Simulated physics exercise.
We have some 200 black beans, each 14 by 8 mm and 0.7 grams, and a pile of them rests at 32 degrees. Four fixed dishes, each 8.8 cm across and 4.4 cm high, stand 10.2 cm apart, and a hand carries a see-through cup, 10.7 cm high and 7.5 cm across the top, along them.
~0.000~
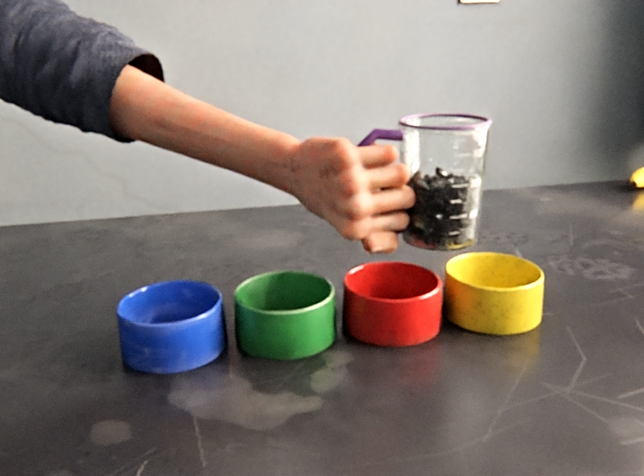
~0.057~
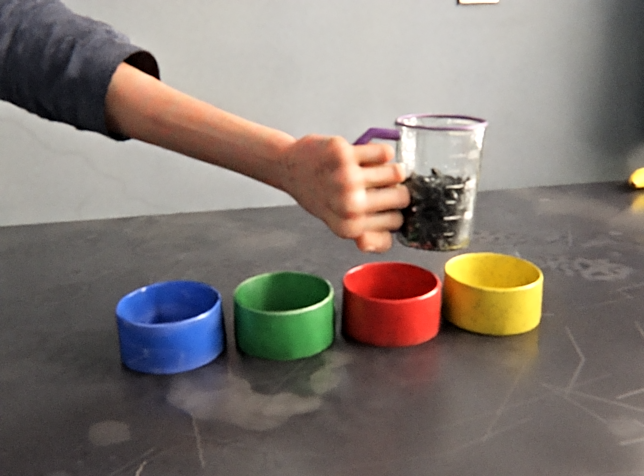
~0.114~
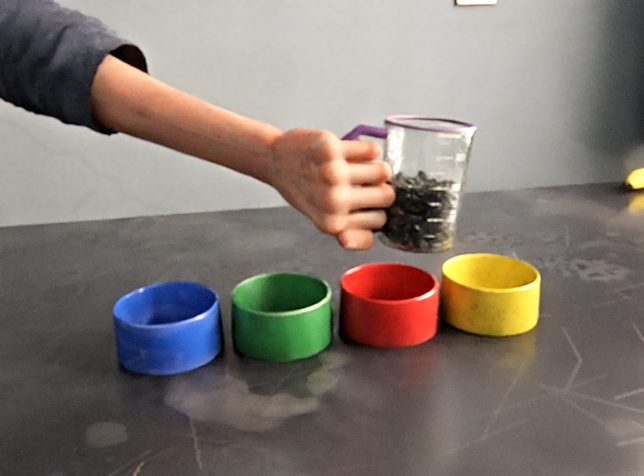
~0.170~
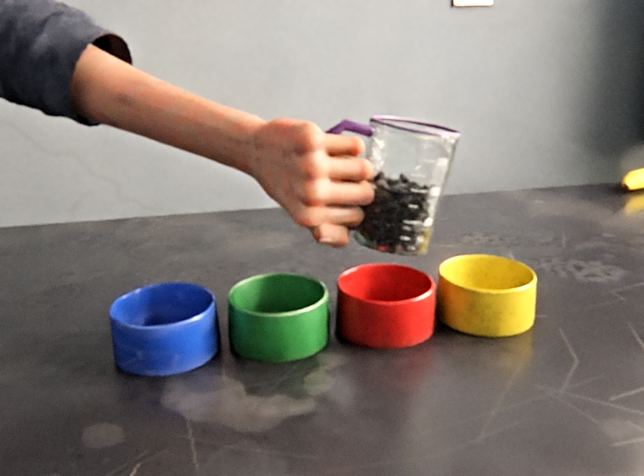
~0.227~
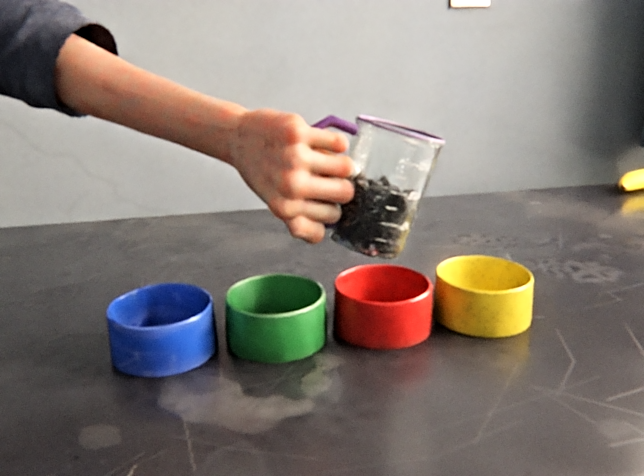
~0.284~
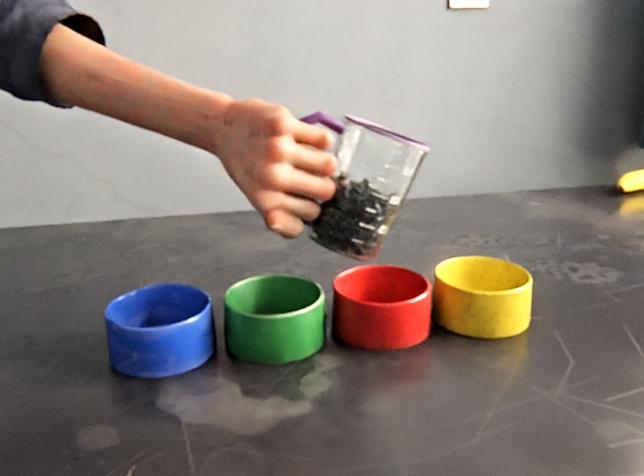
A hand holding a clear cup partly filled with small black pieces moved left above a row of blue, green, red and yellow dishes, gradually tilting the cup so its rim leaned to the right.
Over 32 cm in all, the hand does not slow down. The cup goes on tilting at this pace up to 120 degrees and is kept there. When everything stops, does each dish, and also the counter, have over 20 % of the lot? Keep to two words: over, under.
Red dish: Under, blue dish: Over, green dish: Under, yellow dish: Under, counter: Under.
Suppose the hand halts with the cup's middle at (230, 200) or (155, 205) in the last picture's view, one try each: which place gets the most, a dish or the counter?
Try 1 - green; try 2 - green.
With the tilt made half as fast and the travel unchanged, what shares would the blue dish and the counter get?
Result - blue: 100; counter: 0.
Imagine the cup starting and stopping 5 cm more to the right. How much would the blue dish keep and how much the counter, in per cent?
Shares would be blue 40 and counter 40.
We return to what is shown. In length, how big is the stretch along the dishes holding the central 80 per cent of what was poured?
It spans roughly 5 centimetres along the row.
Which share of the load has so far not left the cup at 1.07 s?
Somewhere near 100 per cent of the load.
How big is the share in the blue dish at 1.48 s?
By that moment it's near 55 percent.
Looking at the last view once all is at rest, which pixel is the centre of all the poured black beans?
Near (163, 323).
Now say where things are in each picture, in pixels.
The first frame shows cup at (442, 181), tilt 0 degrees, lip at (485, 119), moved 0.0 cm; middle of the pieces at (446, 203); yellow dish at (494, 271); red dish at (392, 280); green dish at (284, 291); blue dish at (170, 302).
The second frame shows cup at (437, 182), tilt 1 degrees, lip at (481, 121), moved 0.4 cm; middle of the pieces at (441, 204).
The third frame shows cup at (422, 184), tilt 5 degrees, lip at (470, 125), moved 1.5 cm; middle of the pieces at (425, 206).
The fourth frame shows cup at (402, 186), tilt 11 degrees, lip at (455, 132), moved 3.1 cm; middle of the pieces at (403, 209).
The fifth frame shows cup at (383, 188), tilt 17 degrees, lip at (439, 139), moved 4.7 cm; middle of the pieces at (381, 211).
The sixth frame shows cup at (364, 190), tilt 22 degrees, lip at (425, 147), moved 6.2 cm; middle of the pieces at (360, 213); yellow dish at (483, 274); red dish at (381, 284); green dish at (274, 295); blue dish at (159, 306). Its pace works out near 100 degrees a second; the hand travels 28 cm a second.
Then, at 0.76 s, tilt 69 degrees; cup holds 100 %.
After 1.07 s, tilt 100 degrees; cup holds 100 %.
After 1.48 s, tilt 120 degrees; cup holds 45 %, blue 55 %.
In the end, at 2.3 s, red 0 %, blue 100 %, green 0 %, yellow 0 %, counter 0 %.
